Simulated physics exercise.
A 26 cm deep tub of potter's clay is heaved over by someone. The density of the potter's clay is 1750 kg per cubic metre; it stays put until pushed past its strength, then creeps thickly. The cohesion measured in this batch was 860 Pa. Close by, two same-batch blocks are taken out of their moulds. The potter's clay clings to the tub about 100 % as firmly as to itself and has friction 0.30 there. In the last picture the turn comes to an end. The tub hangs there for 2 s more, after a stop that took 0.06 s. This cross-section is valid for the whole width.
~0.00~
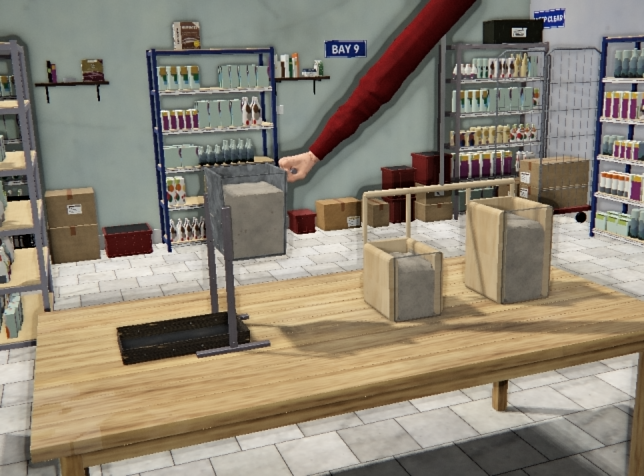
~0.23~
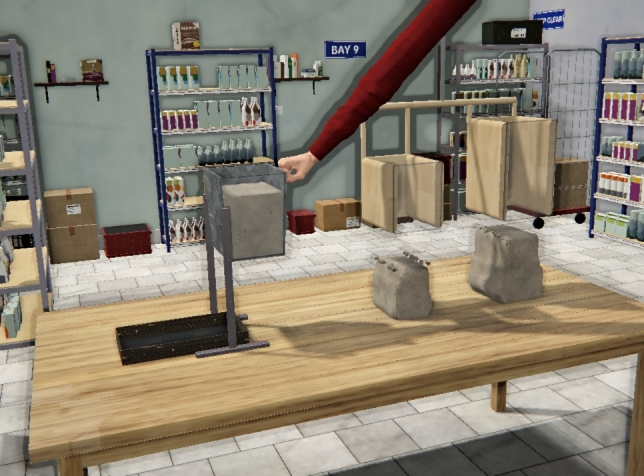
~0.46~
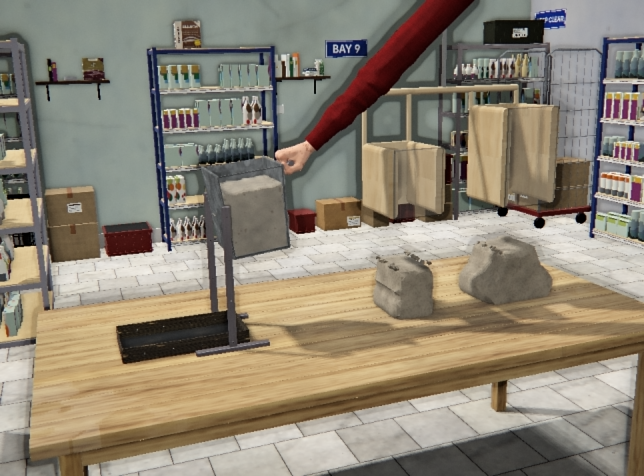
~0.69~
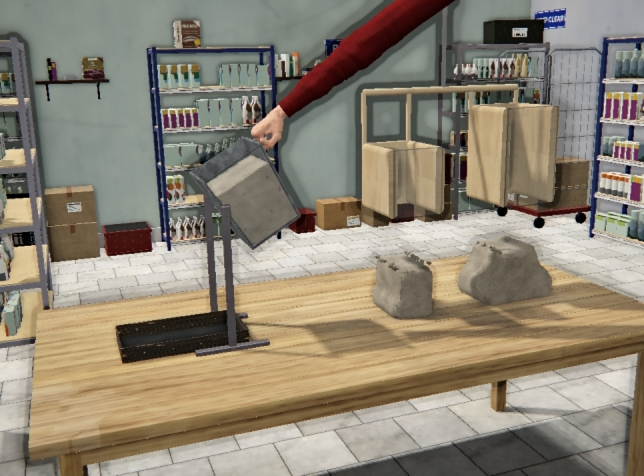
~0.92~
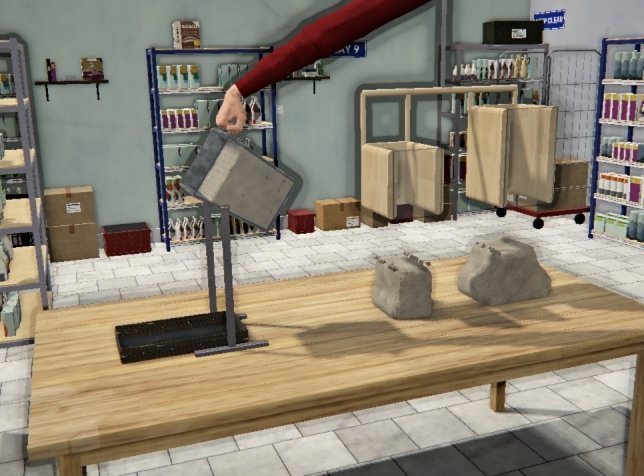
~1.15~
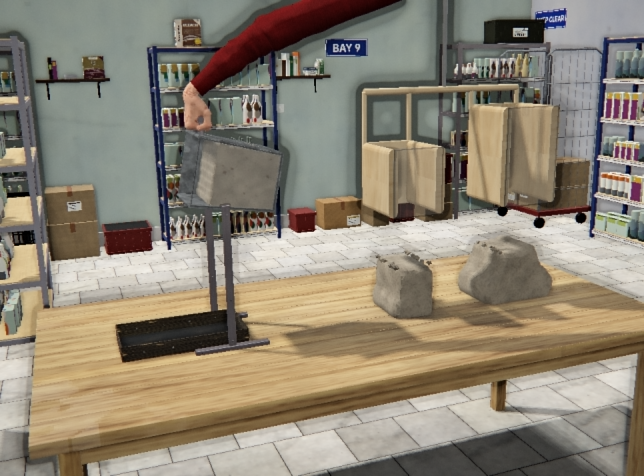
Two grey blocks slump as their moulds lift, then a red-sleeved arm tilts a tub.
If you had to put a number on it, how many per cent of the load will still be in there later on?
My estimate is close to 100 per cent.
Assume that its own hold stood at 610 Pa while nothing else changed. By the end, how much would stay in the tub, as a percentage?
100 %.
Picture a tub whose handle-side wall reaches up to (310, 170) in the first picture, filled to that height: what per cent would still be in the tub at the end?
Roughly 100 %.
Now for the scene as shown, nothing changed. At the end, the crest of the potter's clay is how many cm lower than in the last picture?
0 cm.
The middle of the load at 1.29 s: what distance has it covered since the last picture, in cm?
Something like 0 cm, give or take.
By 1.29 s, the tub is at 79 degrees and holds 100 %.
By 1.46 s, the tub is at 79 degrees and holds 100 %.
By 1.63 s, the tub is at 79 degrees and holds 100 %.
By 1.80 s, the tub is at 79 degrees and holds 100 %.
By 3.15 s, at the end, the tub is at 79 degrees and holds 100 %.
